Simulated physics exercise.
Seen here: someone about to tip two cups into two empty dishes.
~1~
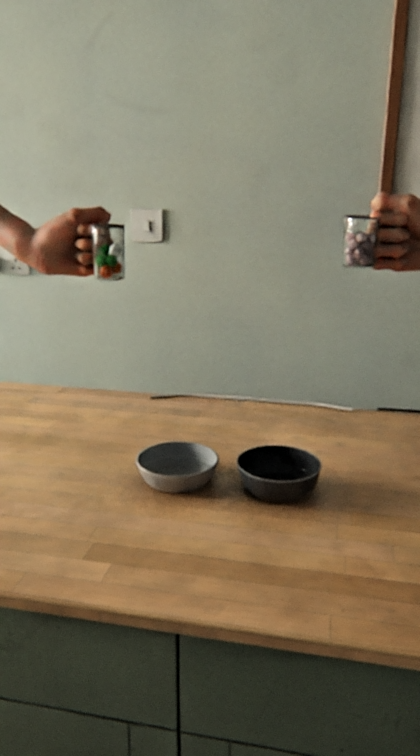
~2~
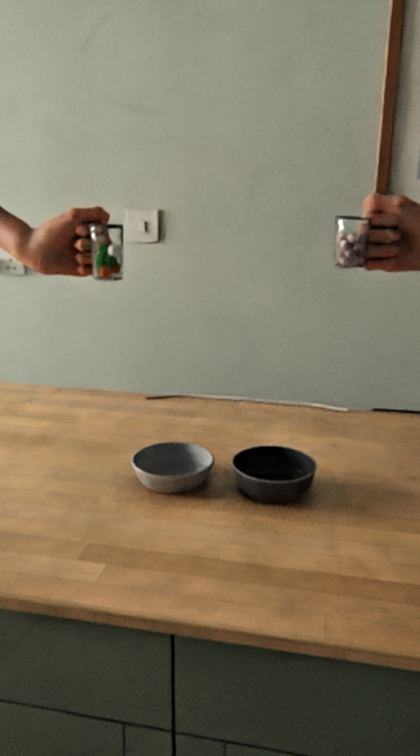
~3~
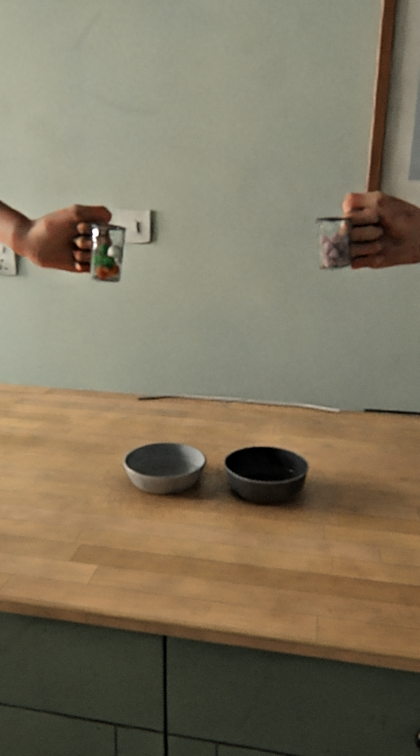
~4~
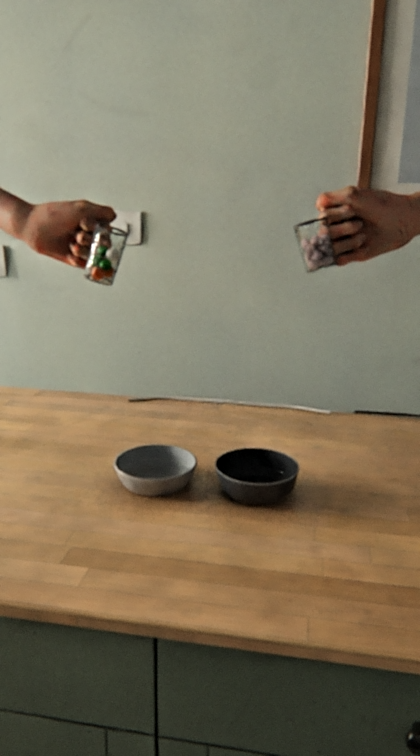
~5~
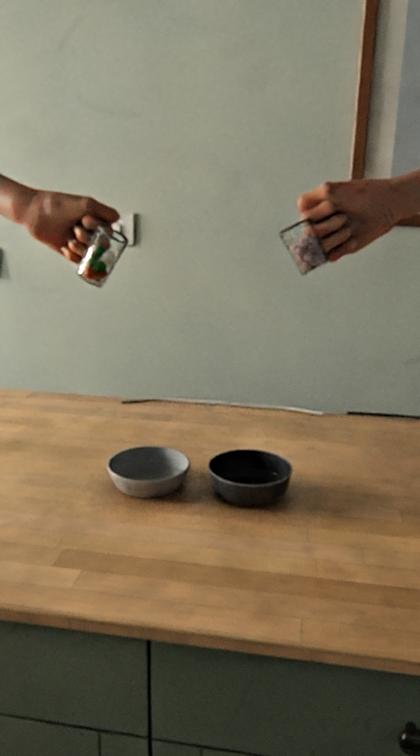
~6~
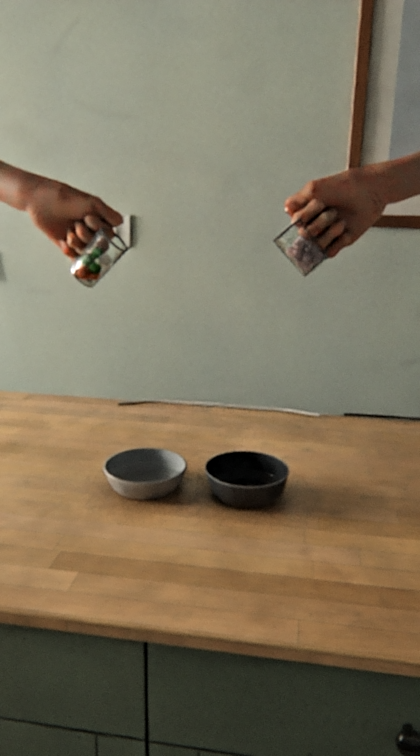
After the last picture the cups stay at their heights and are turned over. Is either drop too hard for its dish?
Outcome: Pieces escape on the left and pieces escape on the right.
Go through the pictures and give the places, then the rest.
Left dish at (167, 478), empty; left cup at (109, 252), holding glass marbles, high above its dish; right dish at (274, 484), empty; right cup at (360, 242), holding sugar pearls, high above its dish, in the first frame.
Left cup at (108, 253), upright; right cup at (352, 242), upright, in the second frame.
Left cup at (107, 253), tipped 6°; right cup at (335, 243), tipped 6°, in the third frame.
Left cup at (105, 255), tipped 18°; right cup at (316, 245), tipped 18°, in the fourth frame.
Left cup at (102, 257), tipped 30°; right cup at (305, 247), tipped 30°, in the fifth frame.
Left dish at (135, 485); left cup at (98, 258), tipped 42°; right dish at (242, 489); right cup at (301, 248), tipped 42°, in the sixth frame.
Then, 0.49 s past the last view, left, all still in the cup; right, all still in the cup.
Then, 0.91 s past the last view, left, about two thirds still in the cup, about a quarter in the air; right, about two thirds still in the cup, about a third in the air.
Then, 1.28 s past the last view, left, about a quarter in the dish, a small part outside the dish, about half in the air; right, most in the dish, a small part outside the dish, a small part in the air.
Finally, left, about a quarter in the dish, about two thirds outside the dish; right, about two thirds in the dish, about a third outside the dish.
